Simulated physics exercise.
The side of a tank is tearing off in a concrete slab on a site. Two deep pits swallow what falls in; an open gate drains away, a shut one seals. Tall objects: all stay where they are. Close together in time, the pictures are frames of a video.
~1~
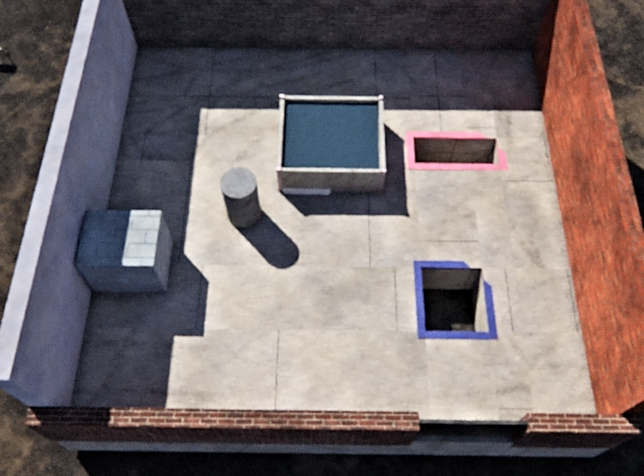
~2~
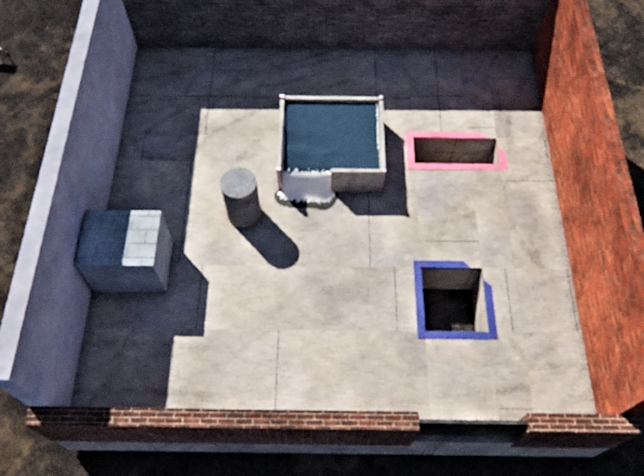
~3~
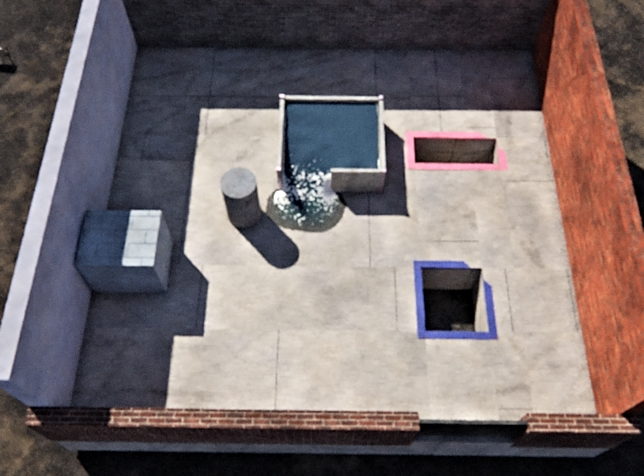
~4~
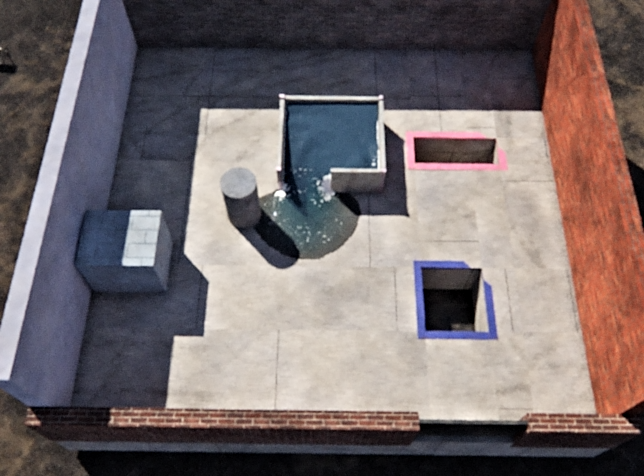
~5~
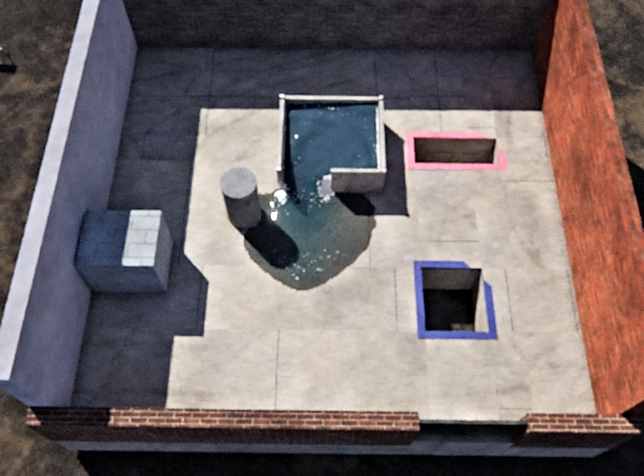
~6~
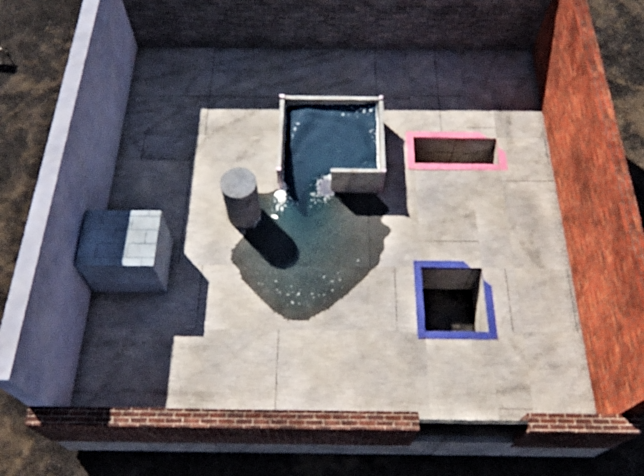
Water burst through the near side of a raised square tank, splashed onto the pale concrete floor beside a short round pillar, and spread toward the low brick wall in a widening dark pool.
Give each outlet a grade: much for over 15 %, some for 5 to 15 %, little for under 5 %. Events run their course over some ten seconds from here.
Grades: Gate - little, pink pit - little, blue pit - some.
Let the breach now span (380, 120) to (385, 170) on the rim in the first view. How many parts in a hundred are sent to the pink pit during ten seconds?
The pink pit takes 45 per cent.
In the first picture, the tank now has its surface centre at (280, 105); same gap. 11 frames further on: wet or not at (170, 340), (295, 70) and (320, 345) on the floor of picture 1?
Okay, first one got wet, second one high and dry, last one got wet.
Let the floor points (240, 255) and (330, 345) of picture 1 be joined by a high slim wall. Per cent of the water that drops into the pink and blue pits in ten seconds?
The pink pit gets 4 per cent and the blue pit gets 25 per cent.
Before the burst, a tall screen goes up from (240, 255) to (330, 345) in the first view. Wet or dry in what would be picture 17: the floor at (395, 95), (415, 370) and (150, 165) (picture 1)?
In the order you listed them: Unsoaked, soaked, unsoaked.
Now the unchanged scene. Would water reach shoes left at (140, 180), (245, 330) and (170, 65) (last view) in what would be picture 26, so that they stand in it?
Spared, soaked, spared.
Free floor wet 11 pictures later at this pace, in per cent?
Roughly 30 per cent.
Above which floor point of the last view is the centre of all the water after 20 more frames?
Roughly (293, 271).
A moment on, water covers 20 % of the floor; the gate 0 %, the pink pit 0 %, the blue pit 0 %.
Next, water covers 30 % of the floor; the gate 0 %, the pink pit 0 %, the blue pit 0 %.
Then, water covers 30 % of the floor; the gate 0 %, the pink pit 0 %, the blue pit 2 %.
Later, water covers 40 % of the floor; the gate 0 %, the pink pit 0 %, the blue pit 3 %.
In the end, water covers 55 % of the floor; the gate 0 %, the pink pit 0 %, the blue pit 9 %.
